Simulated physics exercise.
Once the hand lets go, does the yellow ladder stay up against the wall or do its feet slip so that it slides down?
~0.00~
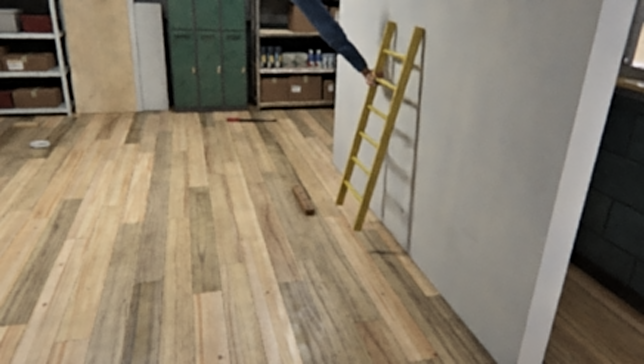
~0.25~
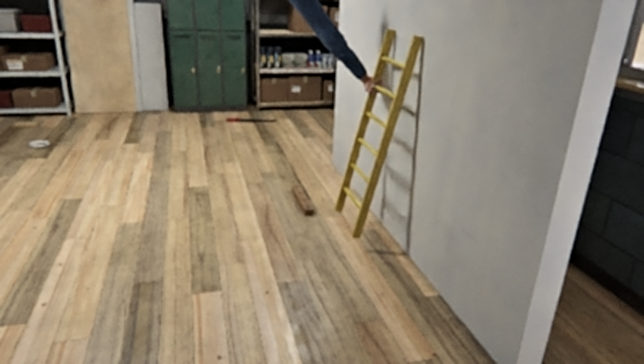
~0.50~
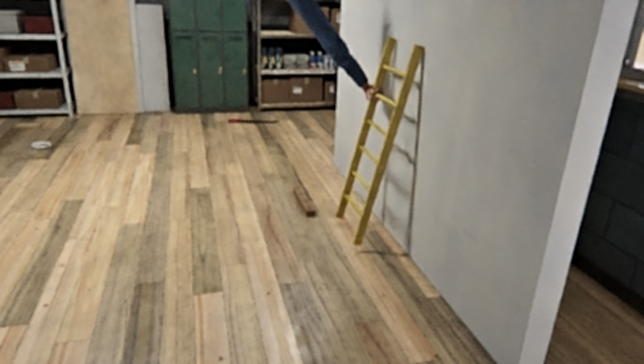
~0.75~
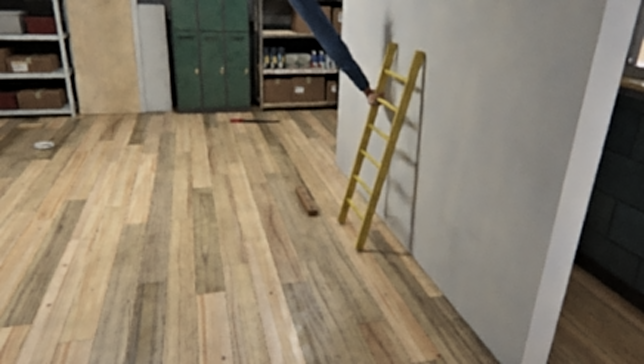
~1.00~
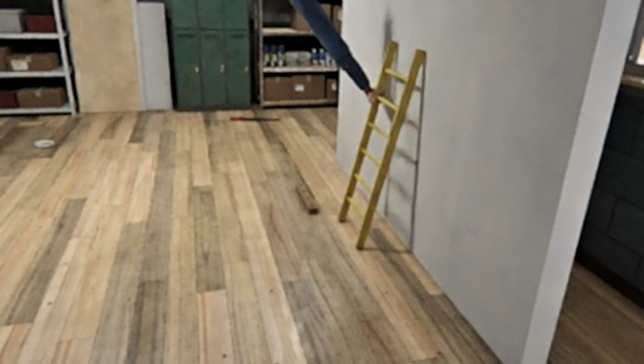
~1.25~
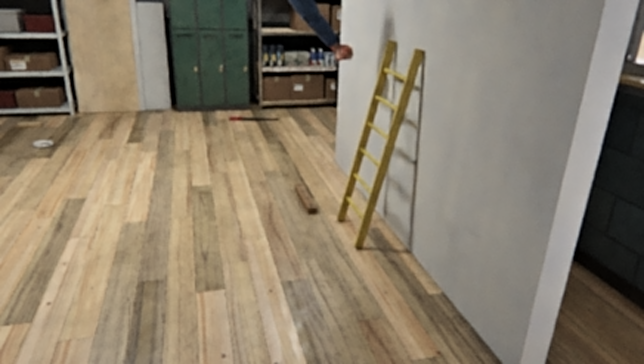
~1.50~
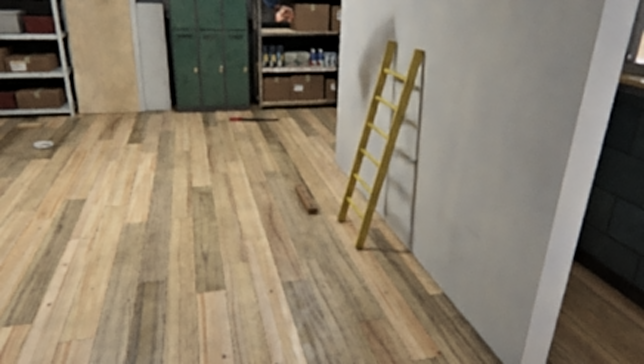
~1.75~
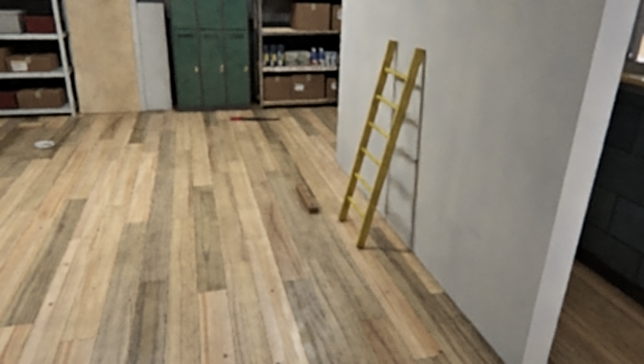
The yellow ladder stays up. It keeps leaning against the grey wall with its feet in place after the hand has gone.
An arm in a dark blue sleeve reaches in from the top and holds a yellow ladder leaning against a pale grey wall, right of centre. The view looks down across a storeroom with a plank floor, green lockers and shelves of boxes at the back, and a short strip of wood lying left of the ladder. The hand shifts the ladder slightly down and towards the viewer, then holds it steady. It lets go and draws back out of sight at the top. The ladder stays leaning on the wall, its feet still, and the wooden strip remains where it lies.
